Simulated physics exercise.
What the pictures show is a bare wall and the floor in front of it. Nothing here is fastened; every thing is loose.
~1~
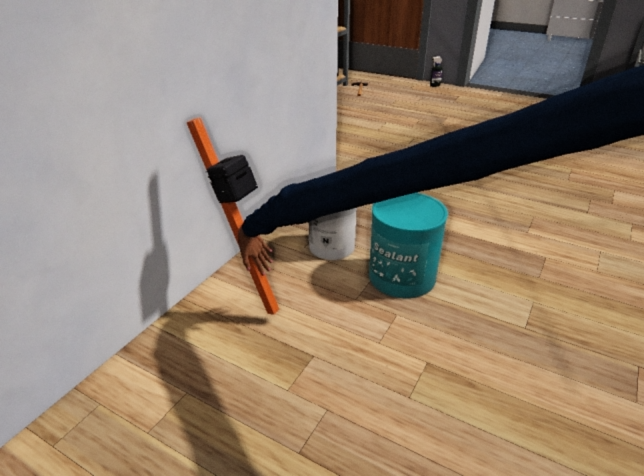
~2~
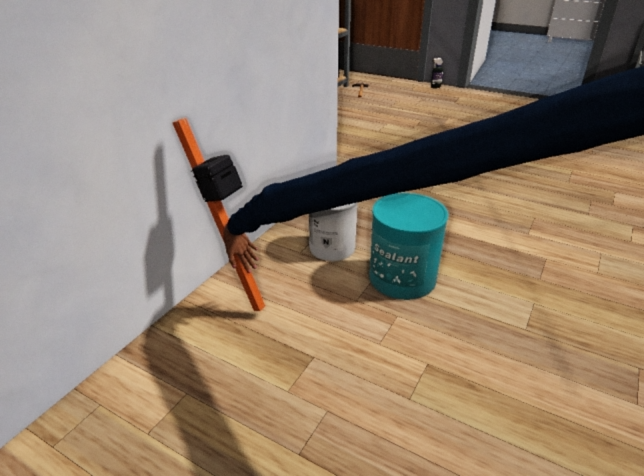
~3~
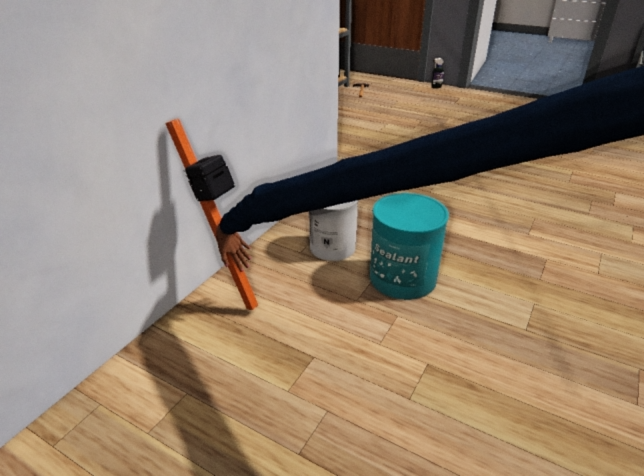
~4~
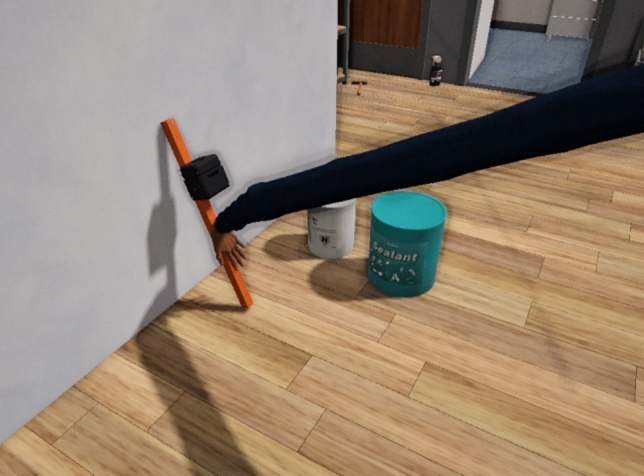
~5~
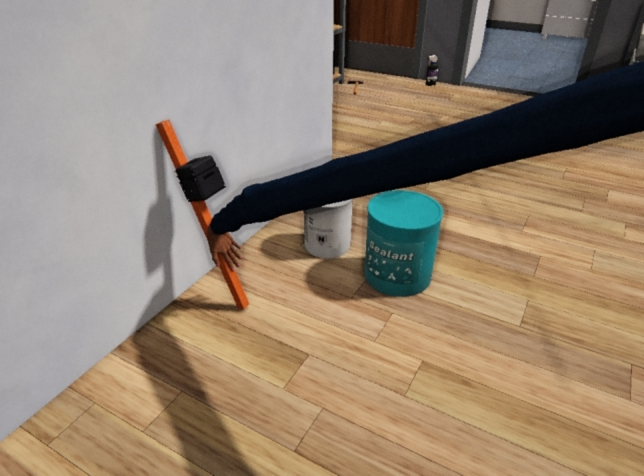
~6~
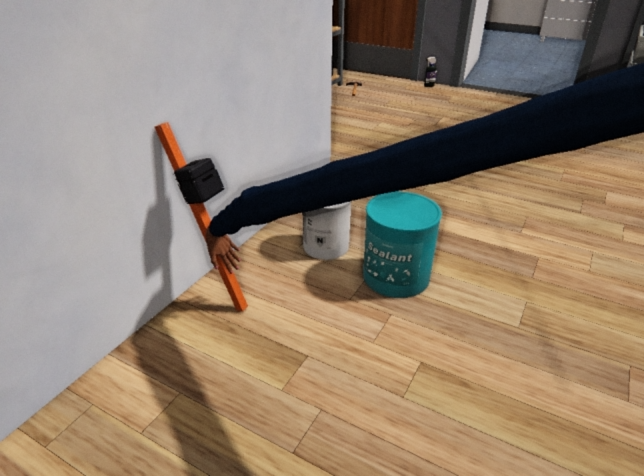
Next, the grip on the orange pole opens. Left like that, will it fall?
No, it stays leaning.
Then, 0.20 s on from there, no change.
Then, 0.70 s on from there, orange pole resting near (205, 224).
In the end, all 3 unmoved. At the end, from the last picture's camera, orange pole near (205, 224). The pole holds.
